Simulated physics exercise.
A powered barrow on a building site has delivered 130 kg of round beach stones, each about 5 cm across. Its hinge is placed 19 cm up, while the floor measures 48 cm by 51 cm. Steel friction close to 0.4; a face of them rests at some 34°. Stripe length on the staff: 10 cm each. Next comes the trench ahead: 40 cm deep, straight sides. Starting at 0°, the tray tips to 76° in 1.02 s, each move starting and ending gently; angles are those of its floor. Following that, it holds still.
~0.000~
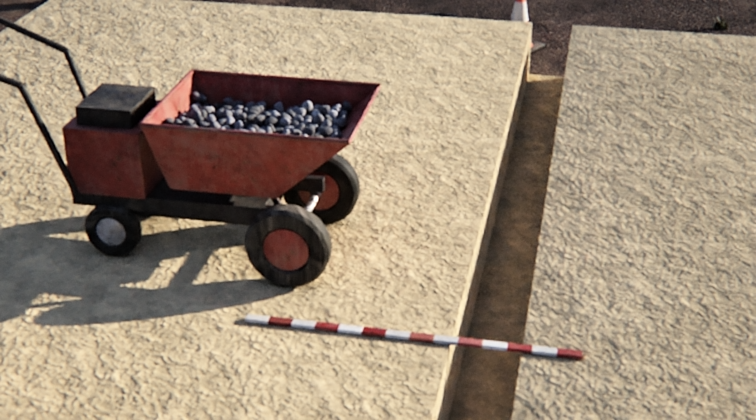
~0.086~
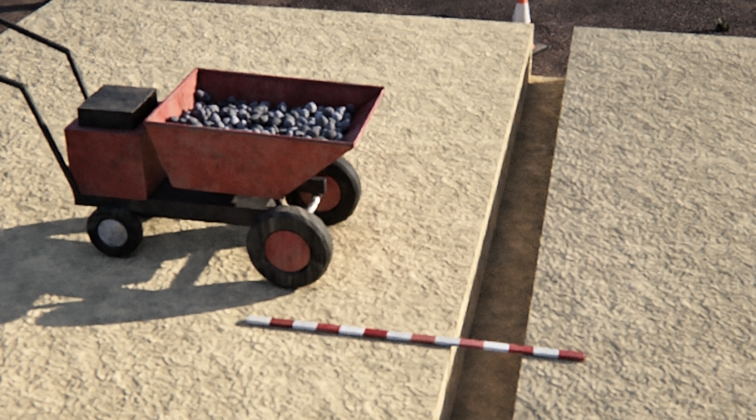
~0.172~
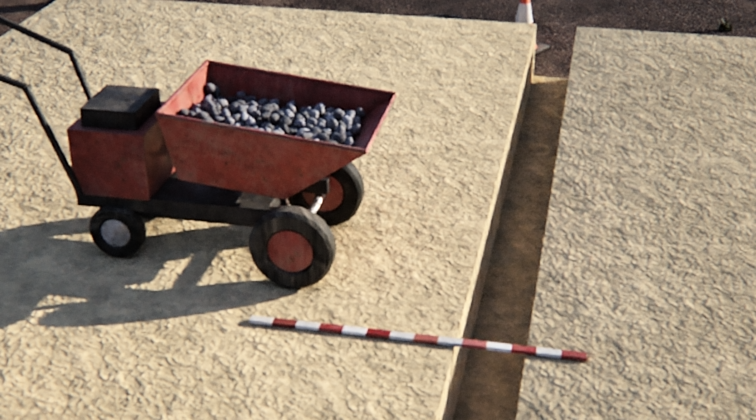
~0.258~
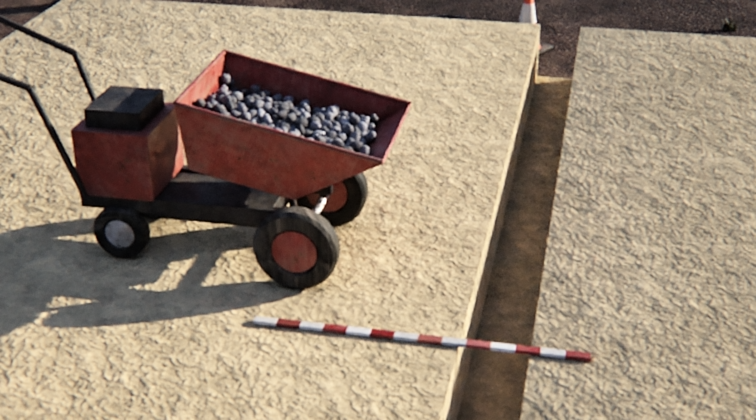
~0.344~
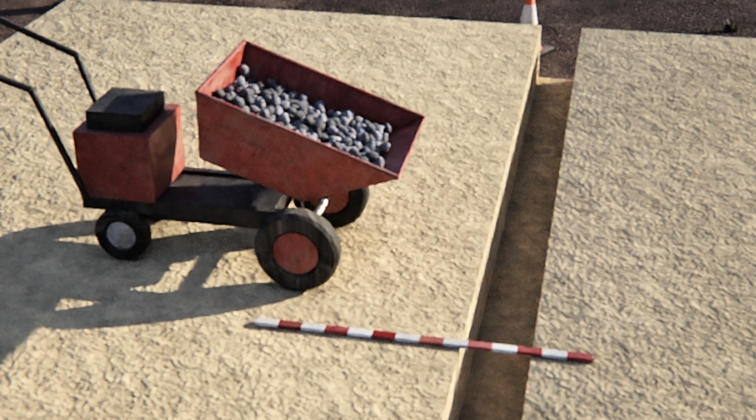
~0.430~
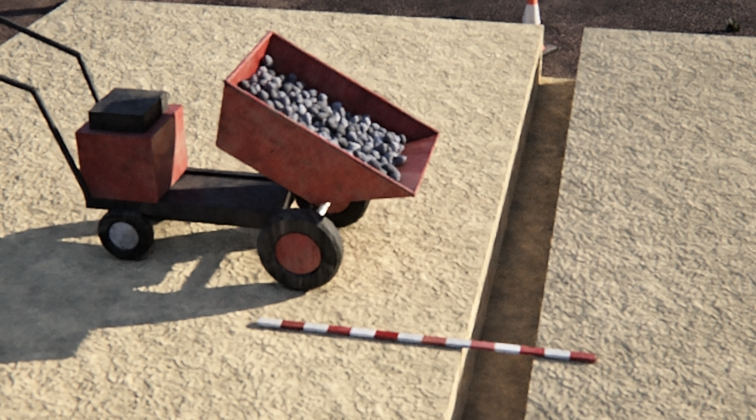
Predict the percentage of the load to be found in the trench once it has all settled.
Roughly 65 percent of the load ends up there.
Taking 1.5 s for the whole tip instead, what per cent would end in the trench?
Then roughly 65 percent.
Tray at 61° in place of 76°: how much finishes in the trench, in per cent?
Expect roughly 90 per cent.
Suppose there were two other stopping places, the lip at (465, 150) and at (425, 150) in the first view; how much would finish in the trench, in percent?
It comes to about 0 and 55 in a hundred.
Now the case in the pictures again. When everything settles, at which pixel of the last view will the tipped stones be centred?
Around (508, 332).
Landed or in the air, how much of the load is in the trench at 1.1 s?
By then, around 30 percent.
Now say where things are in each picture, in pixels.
Lip at (350, 142), floor tilted 0°, highest stones at (310, 116), in the first frame.
The tray is at 2°, its lip at (355, 146); the top of the load is at (283, 114); the stones move at 0.3 m/s on average, in the second frame.
Lip at (366, 152), floor tilted 6°, highest stones at (231, 106); the stones move at 0.5 m/s on average, in the third frame.
Lip at (383, 162), floor tilted 12°, highest stones at (228, 94); the stones move at 0.7 m/s on average, in the fourth frame.
Lip at (399, 178), floor tilted 20°, highest stones at (241, 85); the stones move at 0.8 m/s on average, in the fifth frame.
Lip at (415, 195), floor tilted 29°, highest stones at (261, 74); the stones move at 0.9 m/s on average, in the sixth frame.
After 0.8 s the floor is at 64°; 100 % in the tray; the foremost stones are at (447, 248).
After 1.1 s the floor is at 76°; 56 % in the tray, 12 % short of the trench, 31 % in the trench, 1 % past the trench; the foremost stones are at (559, 279).
After 1.5 s the floor is at 76°; 25 % in the tray, 13 % short of the trench, 58 % in the trench, 4 % past the trench; the foremost stones are at (675, 305).
After 3.4 s the floor is at 76°; 19 % in the tray, 13 % short of the trench, 65 % in the trench, 4 % past the trench; the foremost stones are past the picture's edge.
